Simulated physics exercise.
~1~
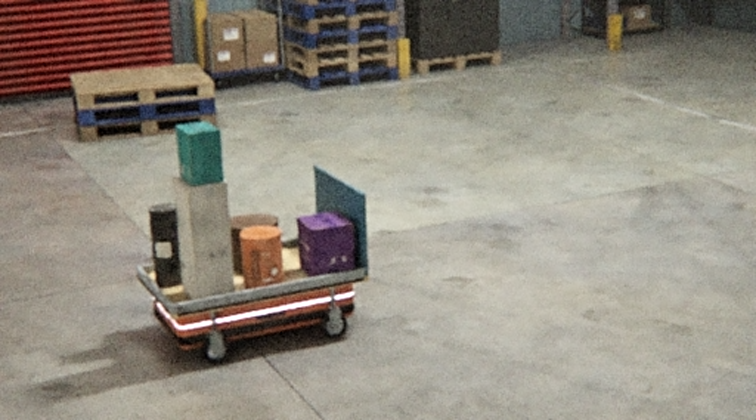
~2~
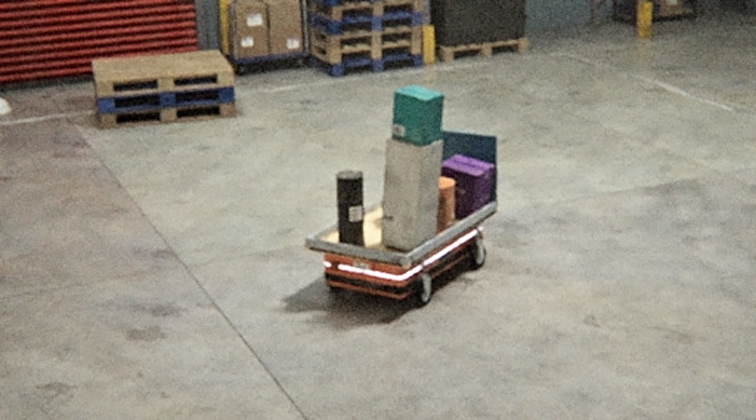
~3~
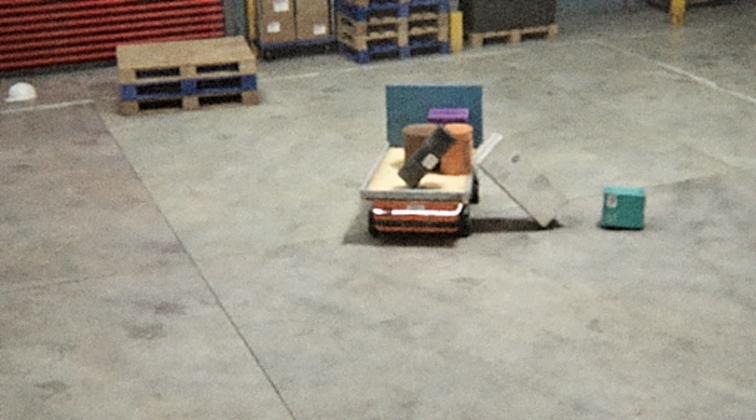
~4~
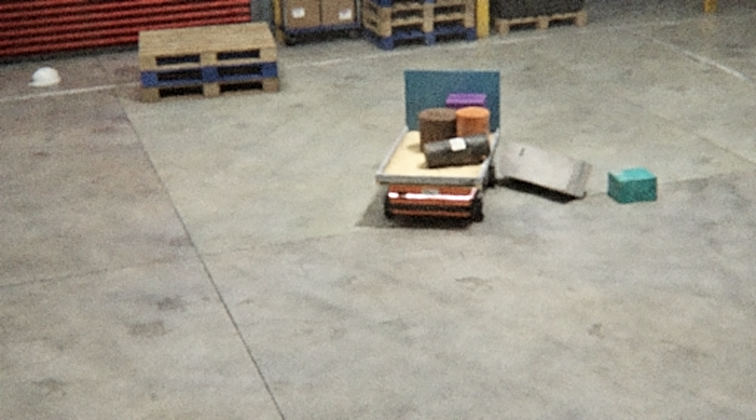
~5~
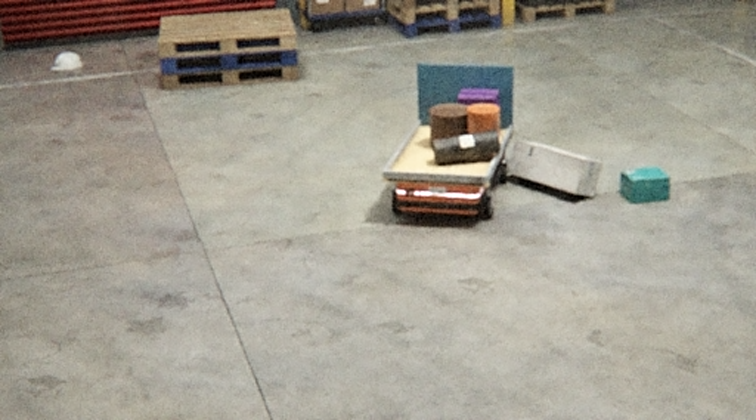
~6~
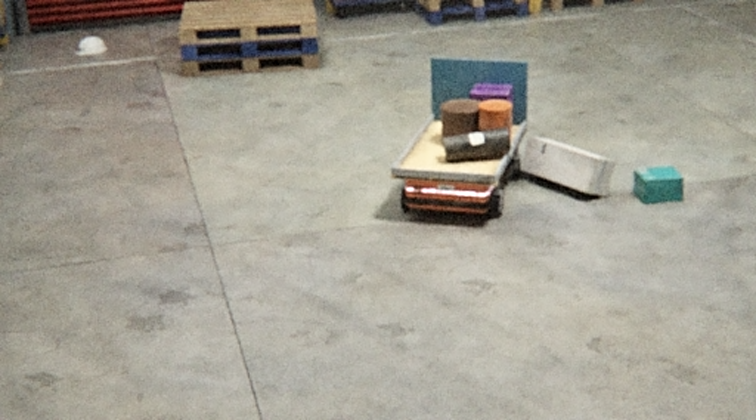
Loaded cart swinging round on a warehouse floor and stopping, turquoise and white boxes falling off, black canister toppling on deck.
